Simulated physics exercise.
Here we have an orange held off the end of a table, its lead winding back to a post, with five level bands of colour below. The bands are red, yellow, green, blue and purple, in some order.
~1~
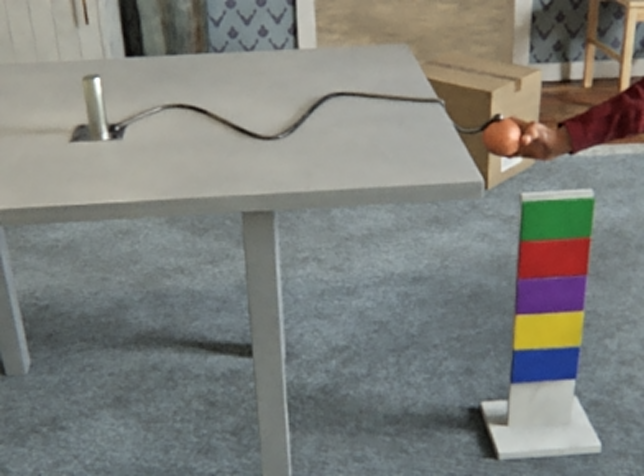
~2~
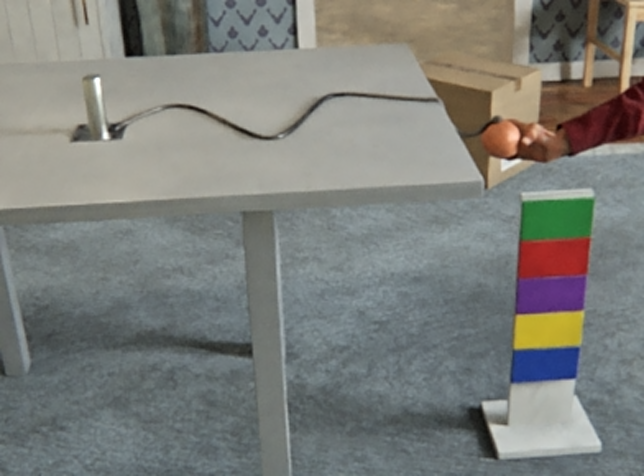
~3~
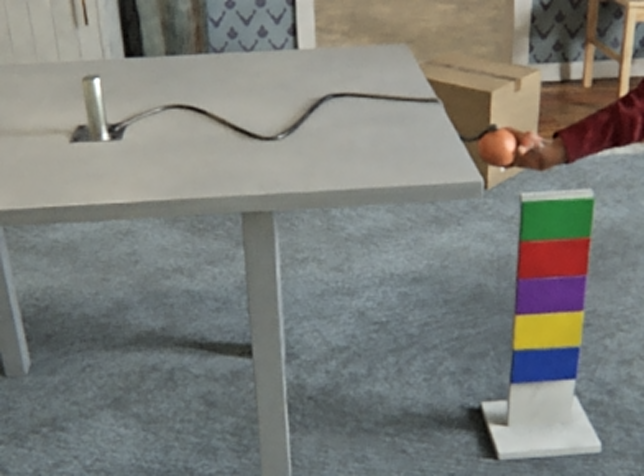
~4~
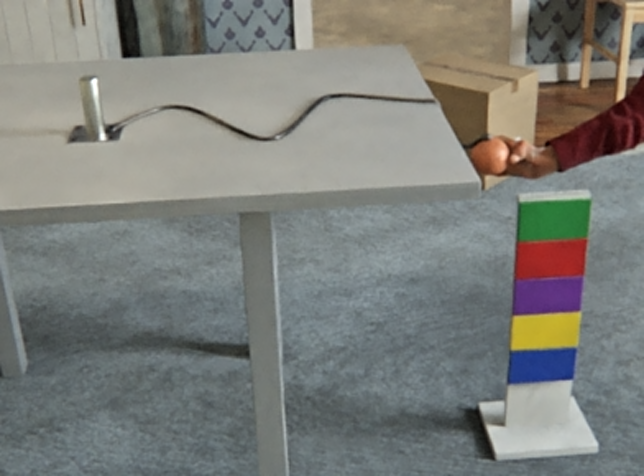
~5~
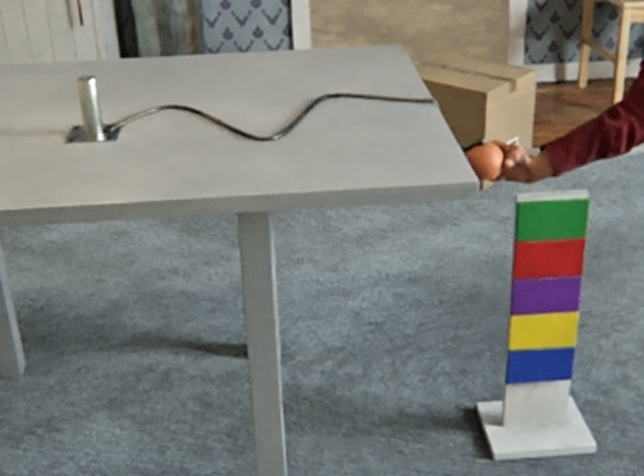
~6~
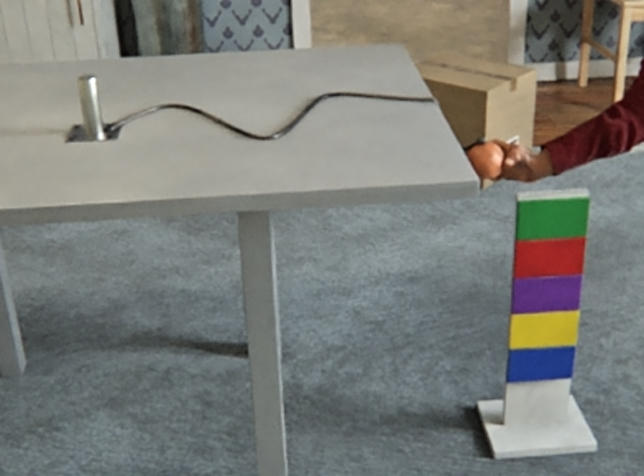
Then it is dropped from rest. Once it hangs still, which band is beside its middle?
Its centre hangs level with the yellow band.
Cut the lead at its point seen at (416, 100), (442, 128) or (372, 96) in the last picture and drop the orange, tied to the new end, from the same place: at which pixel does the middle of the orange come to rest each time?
About (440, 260), (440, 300) and (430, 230).
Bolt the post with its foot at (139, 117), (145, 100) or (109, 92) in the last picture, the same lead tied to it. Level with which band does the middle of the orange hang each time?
One after the other, blue; blue; yellow.
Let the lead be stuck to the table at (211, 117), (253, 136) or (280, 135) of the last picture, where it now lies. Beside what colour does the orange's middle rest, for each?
In that order: Purple; red; red.
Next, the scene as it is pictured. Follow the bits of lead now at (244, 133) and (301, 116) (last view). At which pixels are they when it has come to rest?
The first at (326, 115), the second at (422, 107).
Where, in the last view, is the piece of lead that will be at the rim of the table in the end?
At (307, 110), roughly.
Soon after, orange near (471, 315); level with purple.
After that, orange near (404, 343); level with yellow.
And then, orange near (451, 339); level with yellow.
In the end, orange near (430, 344); level with yellow. Its middle rests at the yellow band.
